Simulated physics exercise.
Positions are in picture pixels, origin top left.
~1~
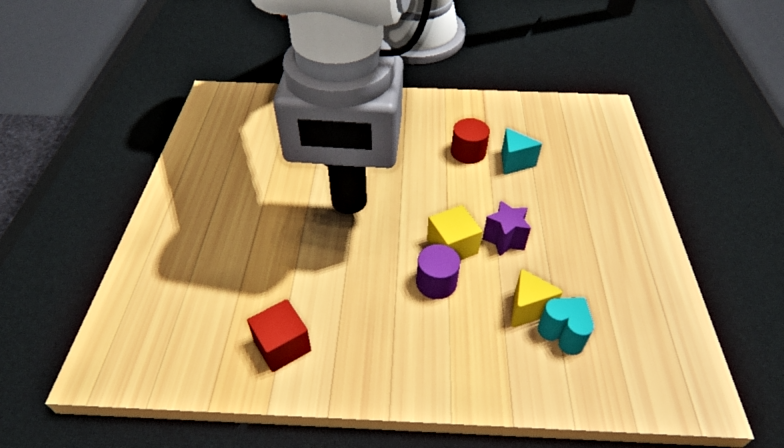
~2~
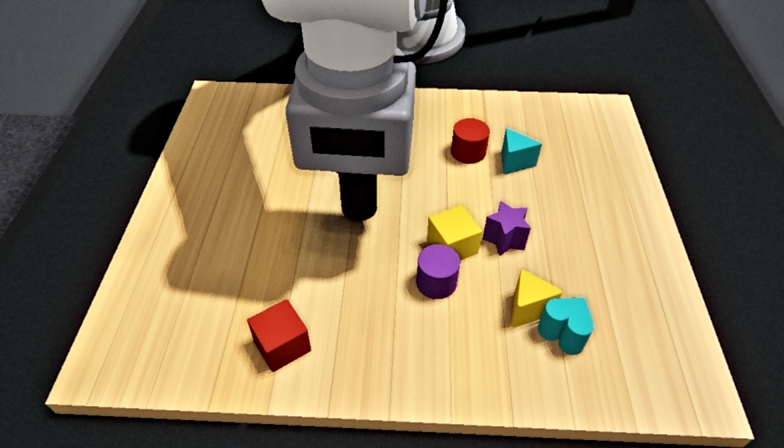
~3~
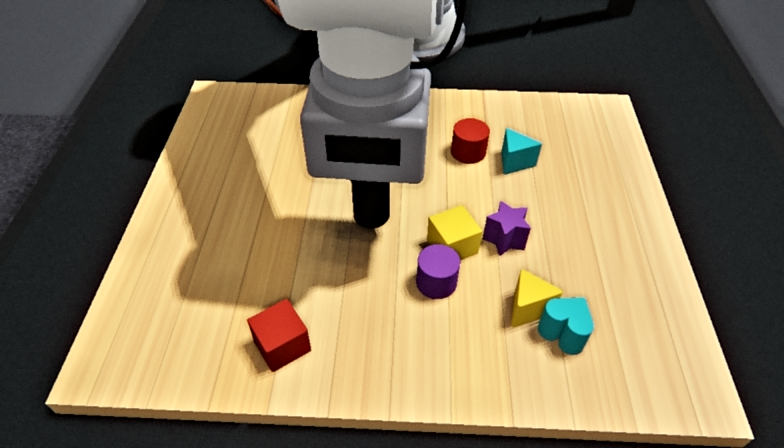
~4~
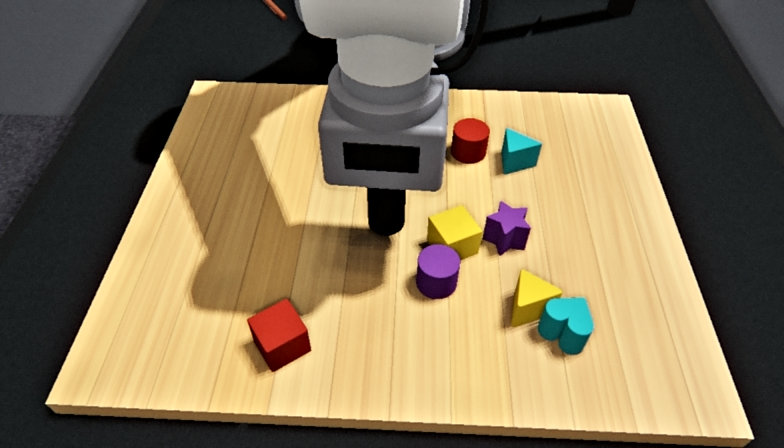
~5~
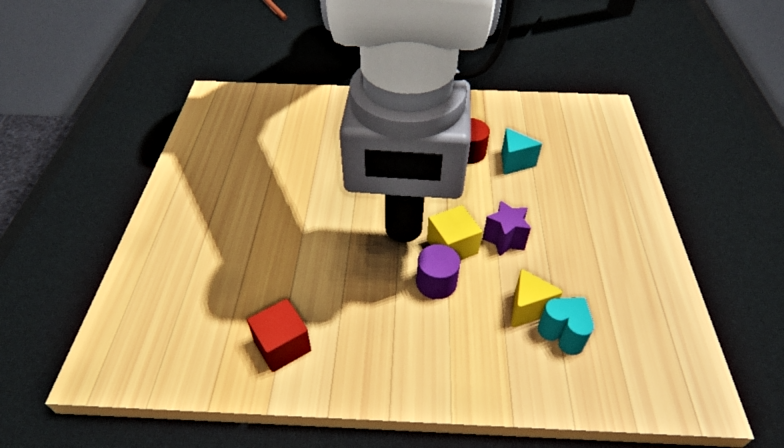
A robotic arm with a black bar reaches over a light wooden board on a dark surface, seen from above at an angle. A red cube sits at lower left, with a red cylinder and turquoise triangle at upper right and yellow, purple and turquoise shapes below them. The arm glides slowly right and slightly nearer, toward the yellow block, while the shapes and camera stay still.
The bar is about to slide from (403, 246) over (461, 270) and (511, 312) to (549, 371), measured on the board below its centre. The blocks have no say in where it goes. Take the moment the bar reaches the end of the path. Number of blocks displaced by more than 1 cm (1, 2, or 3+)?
My count: 3 or more.
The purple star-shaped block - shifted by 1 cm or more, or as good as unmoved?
The result: It moves.
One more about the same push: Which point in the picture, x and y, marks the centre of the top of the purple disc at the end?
Somewhere near (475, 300).
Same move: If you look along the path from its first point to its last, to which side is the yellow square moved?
Displaced left.
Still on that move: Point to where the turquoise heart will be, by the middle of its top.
Final place: (606, 347).
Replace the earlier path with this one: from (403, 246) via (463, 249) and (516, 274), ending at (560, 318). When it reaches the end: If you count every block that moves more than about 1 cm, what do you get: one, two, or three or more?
Expect three or more.
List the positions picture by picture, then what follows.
In the first picture, tip of the bar (349, 202), middles of tops, purple disc (439, 260), yellow square (455, 223), purple star-shaped block (510, 217), yellow triangular block (535, 288), turquoise heart (572, 313).
In the second picture, bar (359, 208), nothing pushed.
In the third picture, bar (372, 215), nothing pushed.
In the fourth picture, bar (386, 222), nothing pushed.
In the fifth picture, bar (404, 229), purple disc (439, 260), yellow square (455, 223), purple star-shaped block (510, 217), yellow triangular block (535, 288), turquoise heart (572, 313).
On the path given first. One third of the way, bar (465, 255); purple disc (459, 281); yellow square (496, 229), turned 25° anticlockwise; purple star-shaped block (526, 213).
Two thirds of the way, bar (517, 298); purple disc (475, 300); yellow square (497, 229), turned 25° anticlockwise; purple star-shaped block (527, 213), turned 10° anticlockwise; yellow triangular block (556, 301); turquoise heart (584, 325), turned 15° anticlockwise.
At the end, bar (556, 356); purple disc (475, 300); yellow square (497, 229), turned 25° anticlockwise; purple star-shaped block (527, 213), turned 10° anticlockwise; yellow triangular block (579, 318), turned 30° anticlockwise; turquoise heart (606, 347), turned 50° anticlockwise.
